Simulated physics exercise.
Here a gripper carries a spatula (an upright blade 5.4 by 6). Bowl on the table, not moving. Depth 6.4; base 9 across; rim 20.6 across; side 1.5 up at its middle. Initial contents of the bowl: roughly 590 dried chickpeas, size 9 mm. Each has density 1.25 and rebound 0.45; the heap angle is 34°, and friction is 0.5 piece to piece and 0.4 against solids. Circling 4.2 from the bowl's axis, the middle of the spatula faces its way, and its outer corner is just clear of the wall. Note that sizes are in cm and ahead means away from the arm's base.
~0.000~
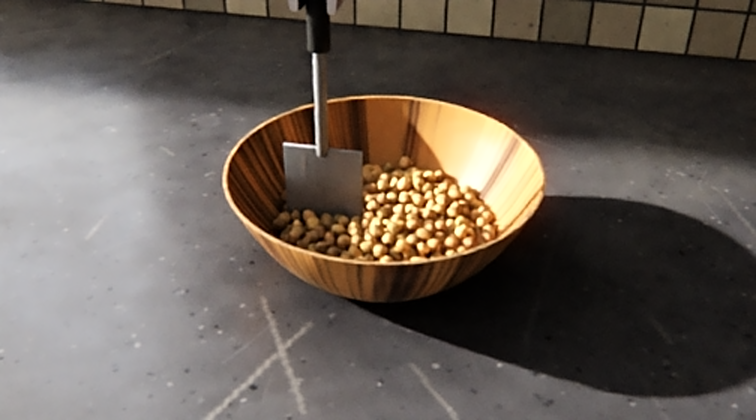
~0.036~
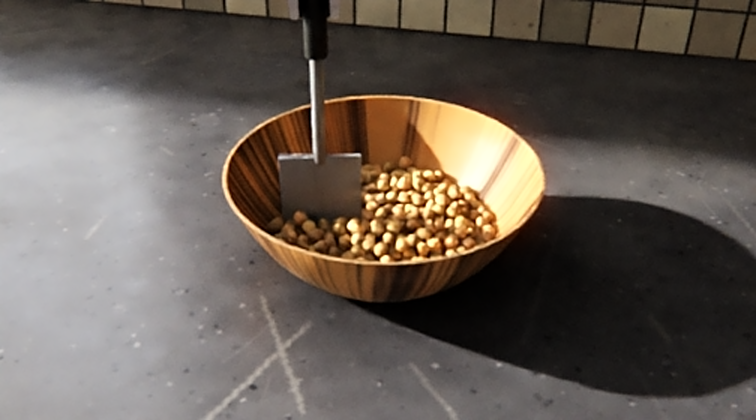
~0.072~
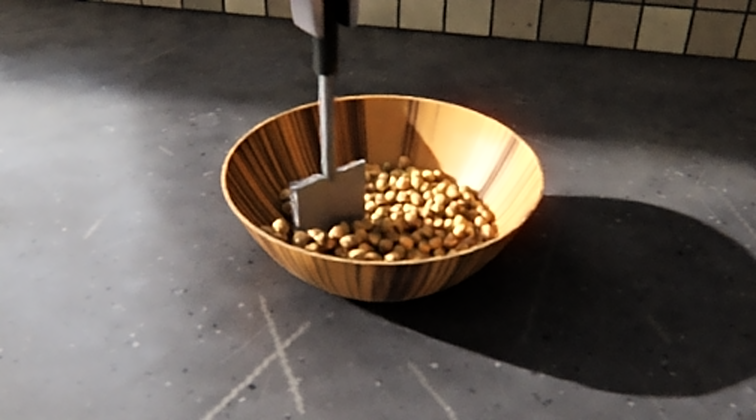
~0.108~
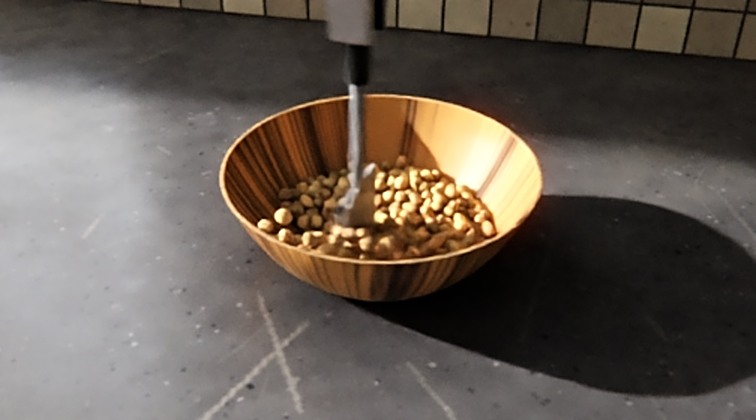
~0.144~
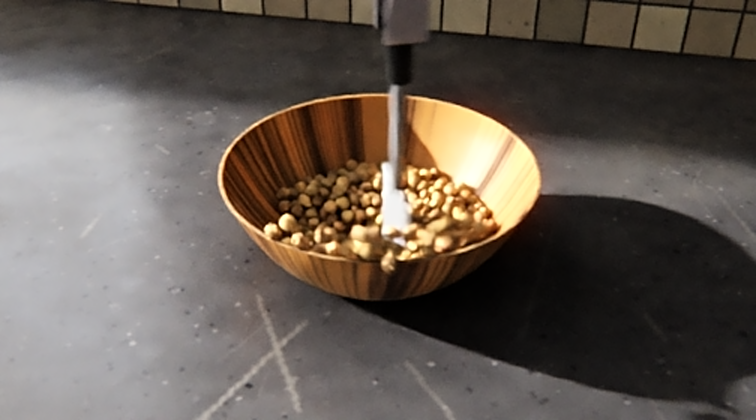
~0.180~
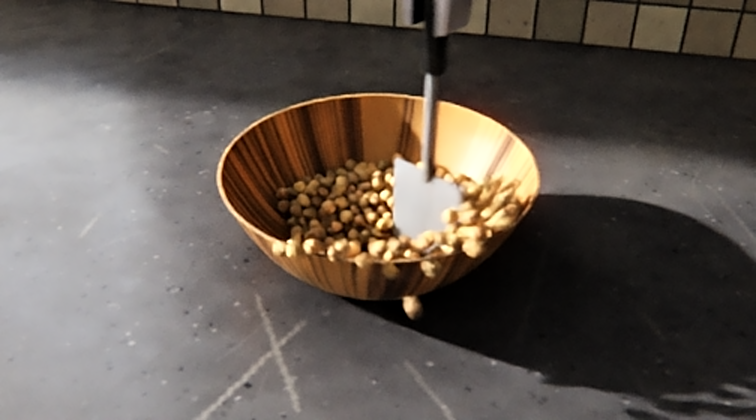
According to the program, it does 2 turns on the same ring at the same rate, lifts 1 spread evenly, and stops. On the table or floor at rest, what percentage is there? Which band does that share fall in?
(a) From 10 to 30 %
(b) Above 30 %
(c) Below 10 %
(a) From 10 to 30 %.
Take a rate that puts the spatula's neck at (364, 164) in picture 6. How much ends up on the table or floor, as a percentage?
I'd say near 0 per cent.
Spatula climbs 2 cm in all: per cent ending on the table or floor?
It comes to some 15 per cent.
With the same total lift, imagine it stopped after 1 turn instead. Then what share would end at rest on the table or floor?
It would be around 15 per cent.
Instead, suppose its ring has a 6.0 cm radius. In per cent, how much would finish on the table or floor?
Some 0 percent would.
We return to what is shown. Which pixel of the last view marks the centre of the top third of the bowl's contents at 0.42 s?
About (283, 175).
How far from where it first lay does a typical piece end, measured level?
Roughly 9 cm.
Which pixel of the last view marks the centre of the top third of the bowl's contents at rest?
Centre, approx.: (364, 215).
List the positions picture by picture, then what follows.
Spatula neck at (322, 128), 0° round; upper third of the load around (389, 219), from x 280 to 490, top at y 165; 594 in the bowl, in the first frame.
Spatula neck at (319, 135), 15° round; upper third of the load around (383, 224), from x 275 to 490, top at y 165, in the second frame.
Spatula neck at (329, 152), 49° round; upper third of the load around (375, 236), from x 265 to 490, top at y 165, in the third frame.
Spatula neck at (359, 164), 82° round; upper third of the load around (390, 241), from x 265 to 490, top at y 160, in the fourth frame.
Spatula neck at (397, 164), 116° round; upper third of the load around (420, 239), from x 275 to 490, top at y 160; 591 in the bowl, 3 in flight or on the tool, in the fifth frame.
Spatula neck at (430, 152), 150° round; upper third of the load around (460, 220), from x 280 to 515, top at y 160; 579 in the bowl, 15 in flight or on the tool, in the sixth frame.
After 0.42 s, 10° round, highest piece 10 above the table; 486 in the bowl, 70 on the table or floor, 38 in flight or on the tool.
After 0.65 s, 231° round, highest piece 7 above the table; 463 in the bowl, 127 on the table or floor, 4 in flight or on the tool.
After 0.97 s, 0° round, highest piece 4 above the table; 462 in the bowl, 132 on the table or floor.
After 1.67 s, 0° round, highest piece 4 above the table; 462 in the bowl, 132 on the table or floor.
At rest, 462 in the bowl, 132 on the table or floor. That is 22 % on the table or floor.
